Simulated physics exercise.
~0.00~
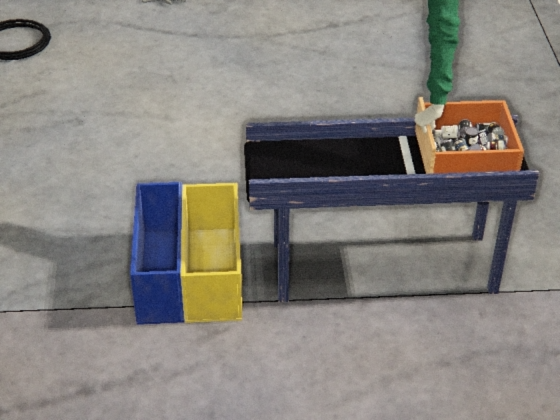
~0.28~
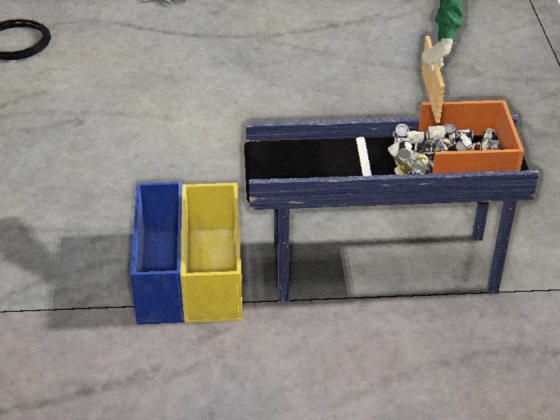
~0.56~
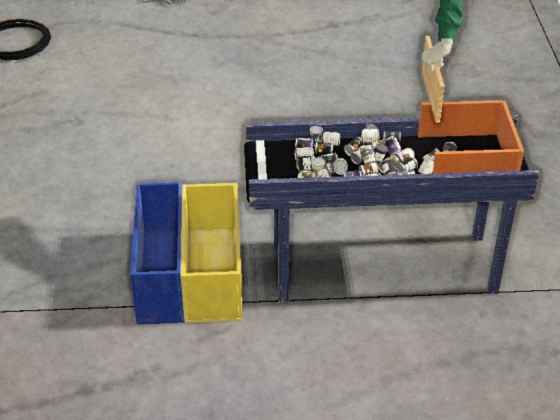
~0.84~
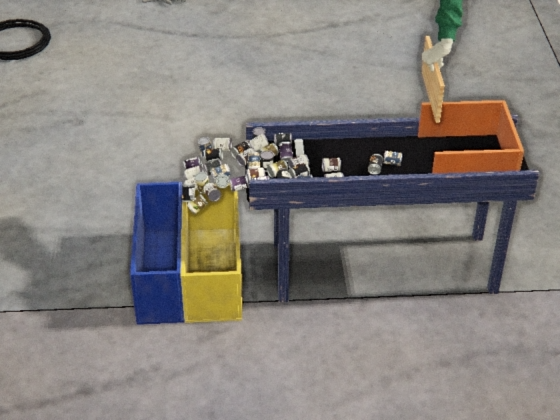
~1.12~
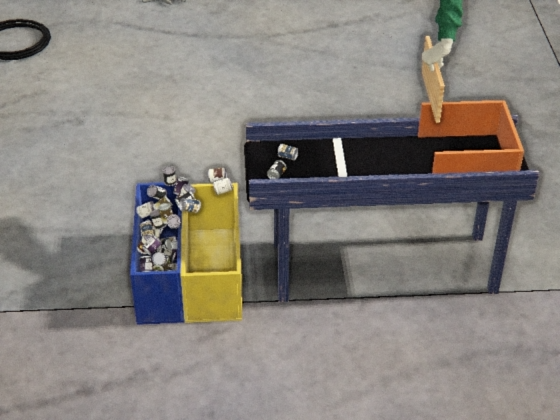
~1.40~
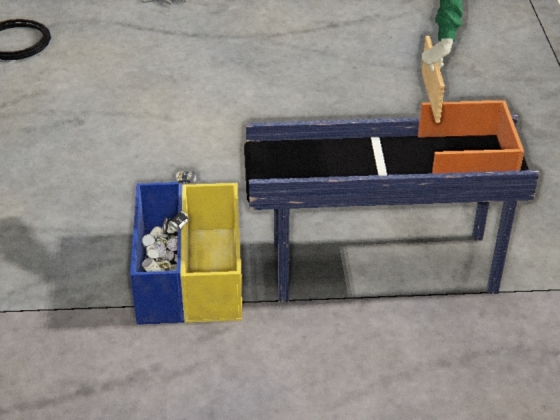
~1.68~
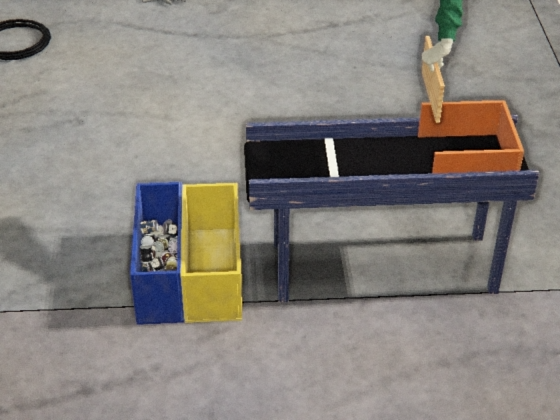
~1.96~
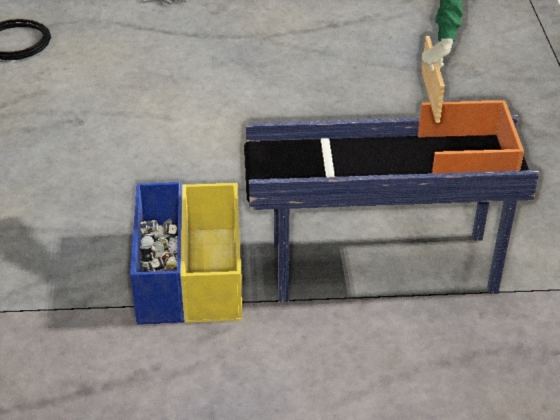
On a grey, marble-like floor seen from above at an angle, a blue-framed table with a black belt stands at the right, with blue and yellow totes to its left. An orange pen at the belt's right end holds a heap of small tins. A green-sleeved hand lifts a wooden gate and keeps holding it above the belt. The tins ride leftward, spreading out as a white stripe moves along. They spill off the left end, pass over the yellow tote and drop into the blue one. Finally, the tins lie in the blue tote, leaving the yellow tote and belt empty.
